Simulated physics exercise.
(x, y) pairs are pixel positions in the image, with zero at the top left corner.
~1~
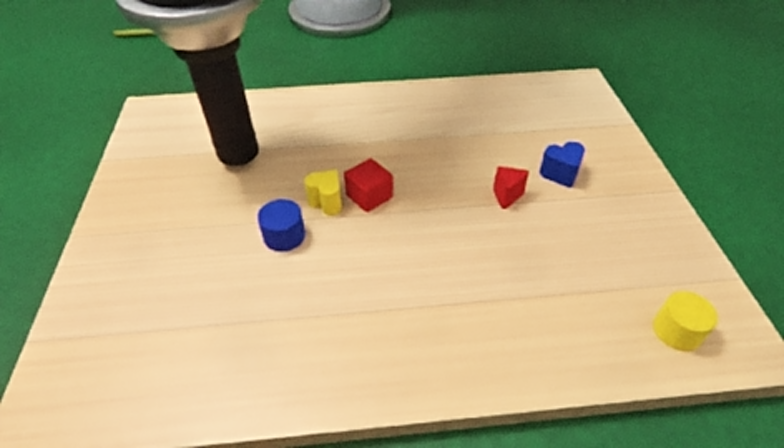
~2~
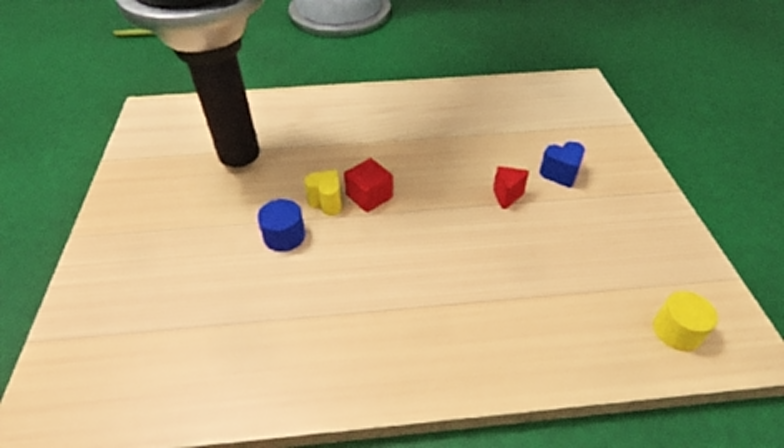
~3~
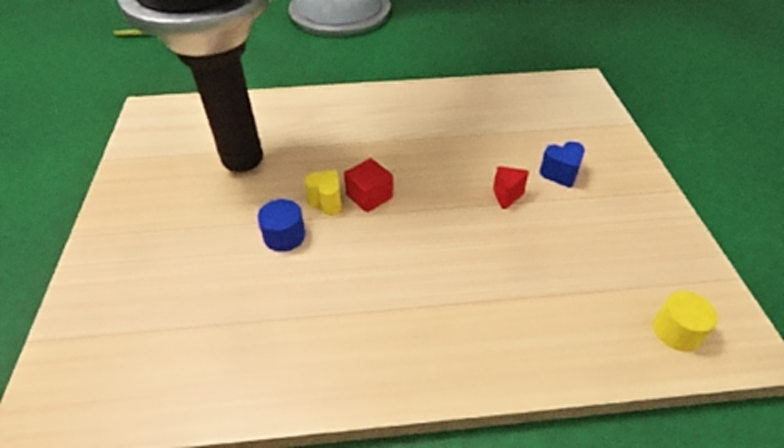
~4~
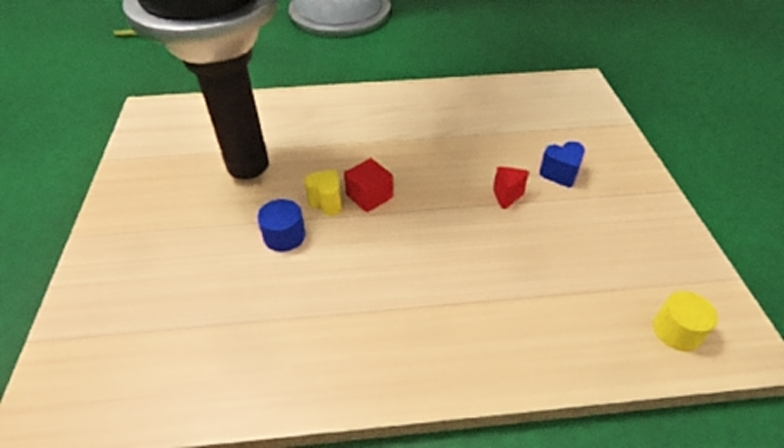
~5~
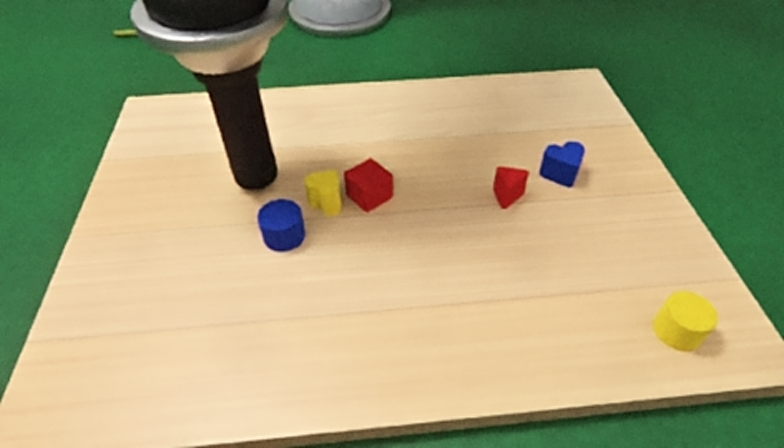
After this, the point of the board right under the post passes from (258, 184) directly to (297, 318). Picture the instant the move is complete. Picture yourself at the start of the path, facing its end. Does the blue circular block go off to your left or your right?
That block drifts left.
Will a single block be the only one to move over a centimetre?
I expect so.
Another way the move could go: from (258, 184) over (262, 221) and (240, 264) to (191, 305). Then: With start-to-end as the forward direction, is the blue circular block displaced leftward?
I'd say yes.
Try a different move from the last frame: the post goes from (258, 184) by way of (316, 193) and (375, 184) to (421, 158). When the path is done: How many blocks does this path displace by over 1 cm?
Two blocks move.
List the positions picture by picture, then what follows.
Post's lower end (238, 153); blue circular block (279, 214); yellow heart-shaped block (324, 181), in the first frame.
Post (239, 155); blocks still, in the second frame.
Post (243, 159); blocks still, in the third frame.
Post (248, 166); blocks still, in the fourth frame.
Post (256, 176); blue circular block (279, 214); yellow heart-shaped block (324, 181), in the fifth frame.
On the path given first. One third of the way, post (267, 215); blue circular block (287, 227).
Two thirds of the way, post (280, 260); blue circular block (319, 262).
At the end, post (295, 310); blue circular block (343, 279); yellow heart-shaped block still.
